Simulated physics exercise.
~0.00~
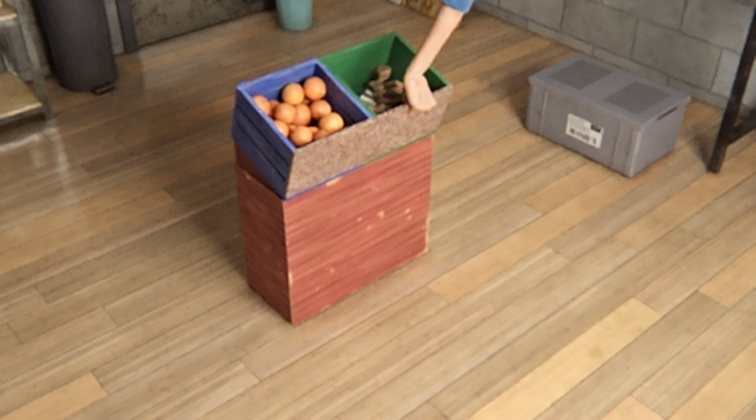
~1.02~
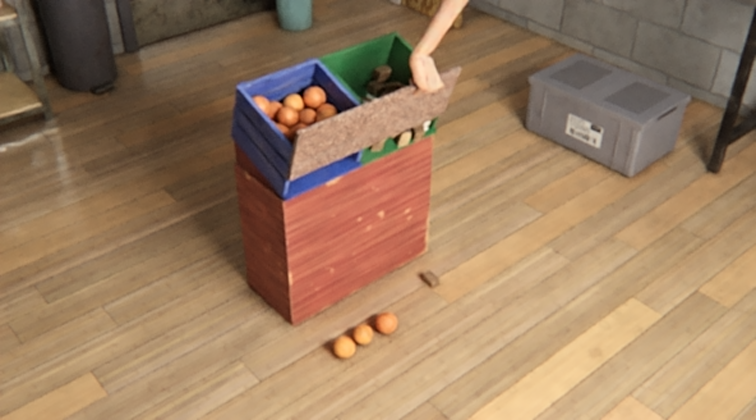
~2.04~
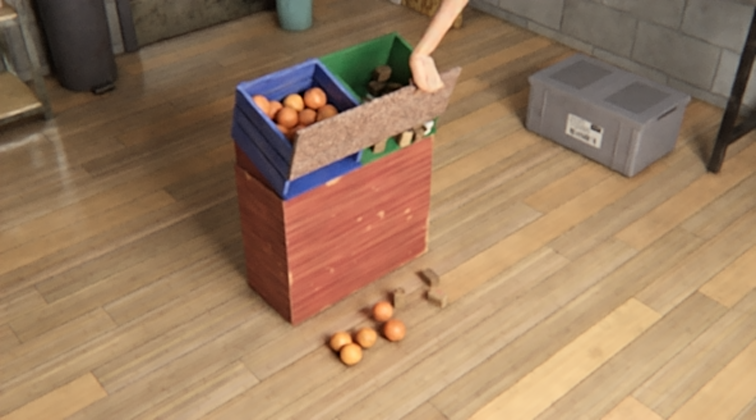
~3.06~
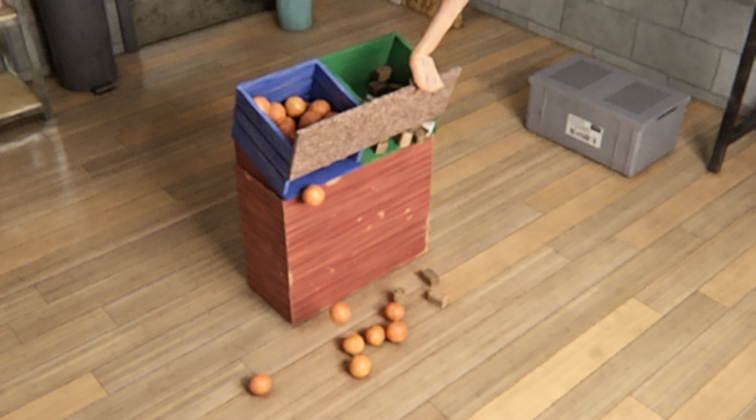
A speckled brown gate closes the low front of two bins, a blue one of oranges on the left and a green one of small brown parcels on the right, atop a red wooden block on a plank floor, seen from above. A grey lidded tub sits to the right by a block wall. A bare hand reaching from the top lifts the gate. Three oranges and one parcel drop to the floor. More oranges and two more parcels follow. The hand holds the gate still as oranges keep spilling, one still falling at the end, with most remaining in the bin.
